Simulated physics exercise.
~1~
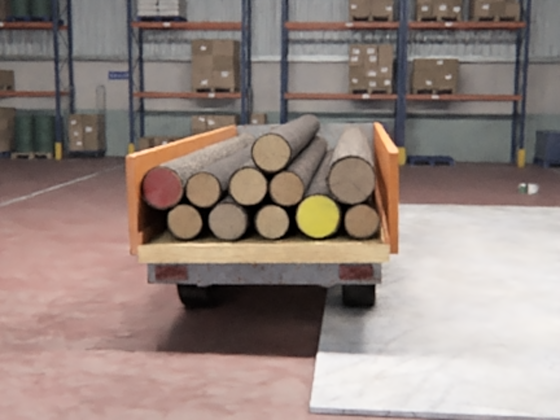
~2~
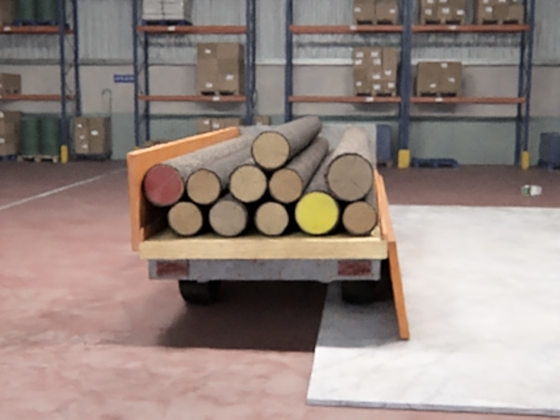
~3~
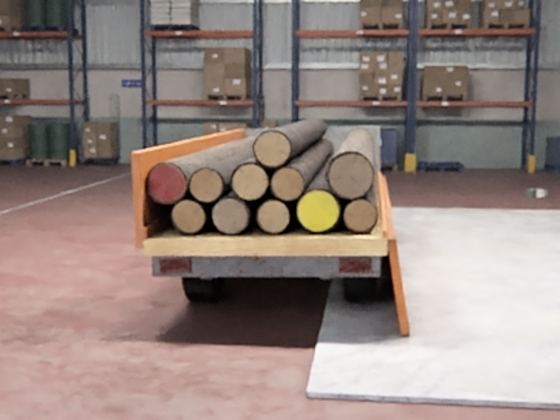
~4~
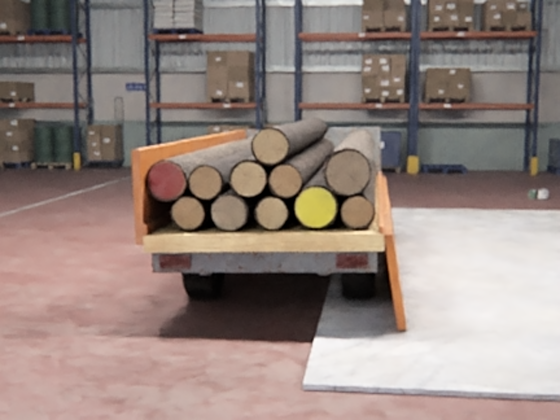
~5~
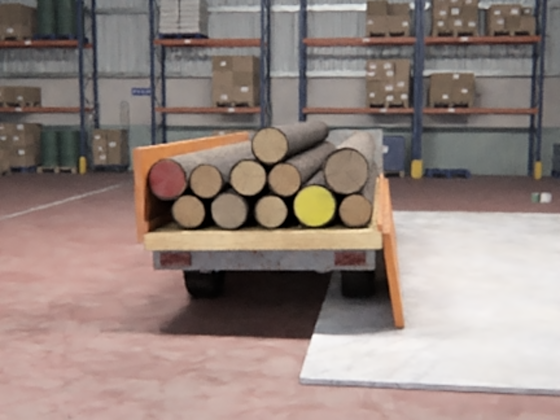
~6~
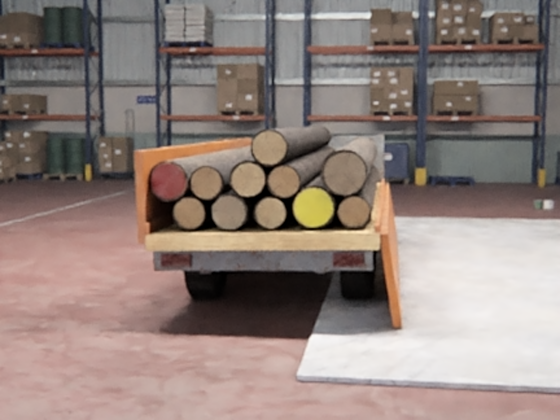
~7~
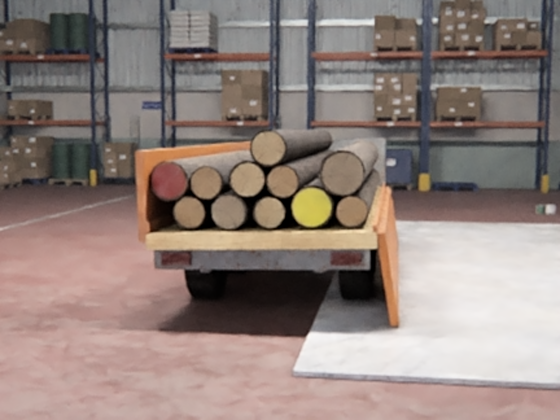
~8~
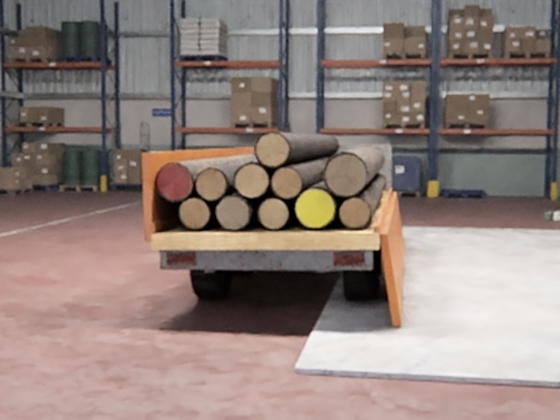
The orange board on the right side of a low trailer stacked with timber poles swung out and down in a warehouse, leaving that side open, yet the whole pile, including the red-ended and yellow-ended poles, stayed put on the deck.
